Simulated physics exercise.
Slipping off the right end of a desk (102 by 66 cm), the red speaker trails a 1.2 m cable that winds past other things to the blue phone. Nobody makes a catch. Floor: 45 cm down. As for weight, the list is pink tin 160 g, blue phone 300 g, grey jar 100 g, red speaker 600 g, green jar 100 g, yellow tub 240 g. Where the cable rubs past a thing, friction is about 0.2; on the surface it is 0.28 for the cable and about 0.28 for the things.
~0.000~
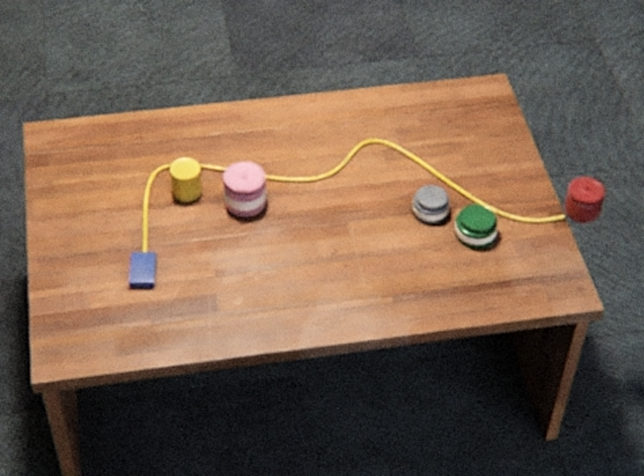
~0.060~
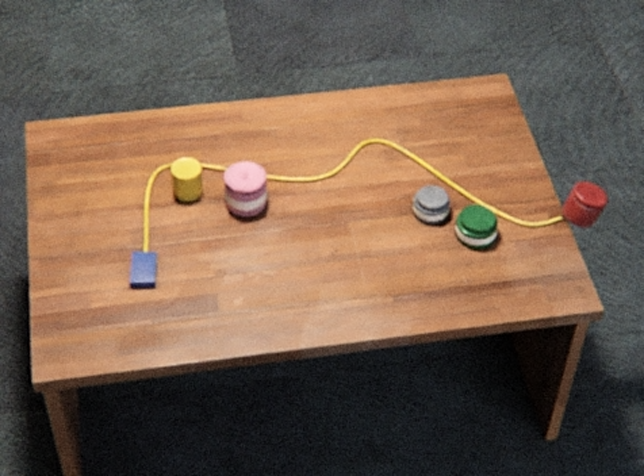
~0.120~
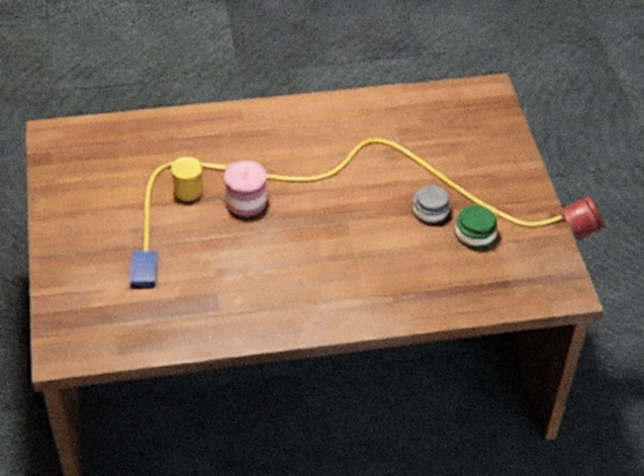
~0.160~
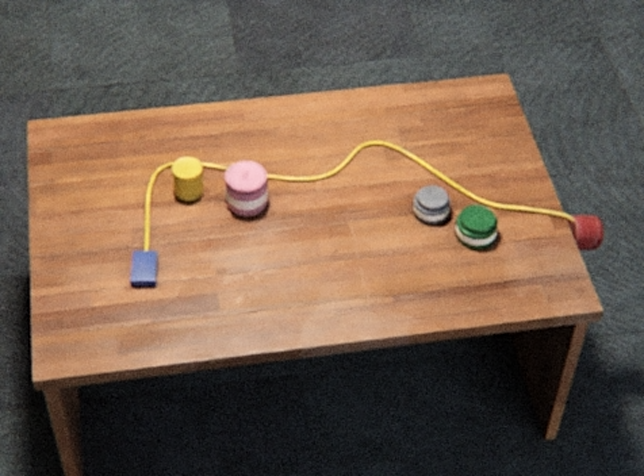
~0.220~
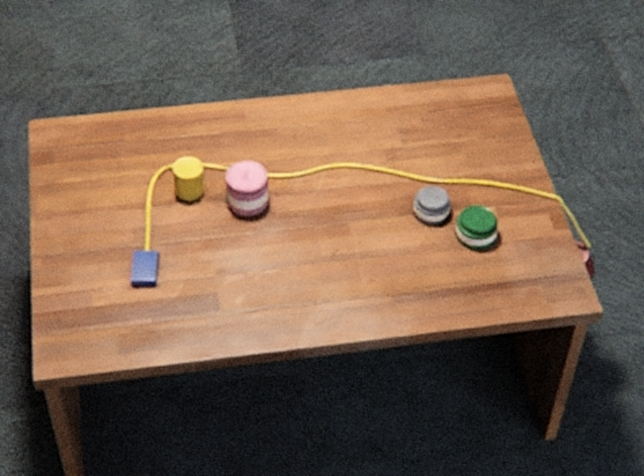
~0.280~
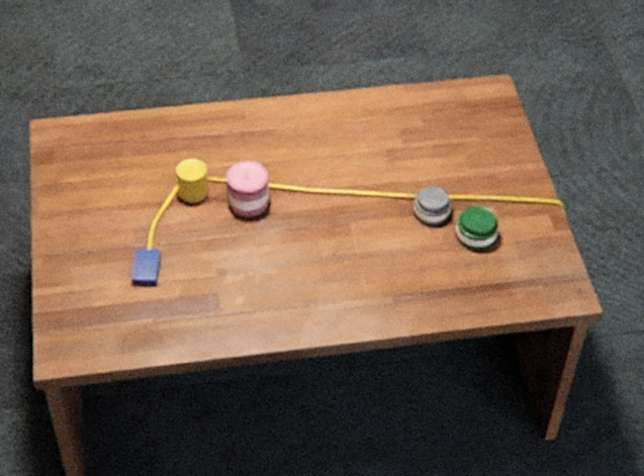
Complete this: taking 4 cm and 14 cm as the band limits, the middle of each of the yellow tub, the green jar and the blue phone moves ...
Completed: The yellow tub over 14 cm, the green jar under 4 cm, the blue phone over 14 cm.
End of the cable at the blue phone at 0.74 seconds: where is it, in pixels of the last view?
It sits close to (218, 198) in the last view.
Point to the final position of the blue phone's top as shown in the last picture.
In the last view, the top sits at about (205, 181).
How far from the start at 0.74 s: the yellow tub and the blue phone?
Measured: Yellow tub at 35 cm, blue phone at 25 cm.
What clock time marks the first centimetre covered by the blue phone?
Estimate for the blue phone: Near 0.32 seconds.
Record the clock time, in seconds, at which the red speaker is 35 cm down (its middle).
Near 0.34 seconds.
After 0.5 s, the cable's tail end at (210, 209); yellow tub 25 cm off its start, blue phone 17 cm off its start, pink tin 11 cm off its start.
After 0.7 s, the cable's tail end at (218, 198); yellow tub 37 cm off its start, blue phone 24 cm off its start, pink tin 13 cm off its start.
After 1.0 s, the cable's tail end at (218, 198); yellow tub 38 cm off its start at (308, 288), blue phone 24 cm off its start at (205, 181), pink tin 13 cm off its start at (299, 209).
After 1.2 s, the cable's tail end at (218, 198); yellow tub 38 cm off its start, blue phone 24 cm off its start, pink tin 13 cm off its start.
After 2.4 s, the cable's tail end at (218, 198); yellow tub 38 cm off its start at (308, 288), blue phone 24 cm off its start at (205, 181), green jar 0 cm off its start at (479, 218), pink tin 13 cm off its start at (299, 209).
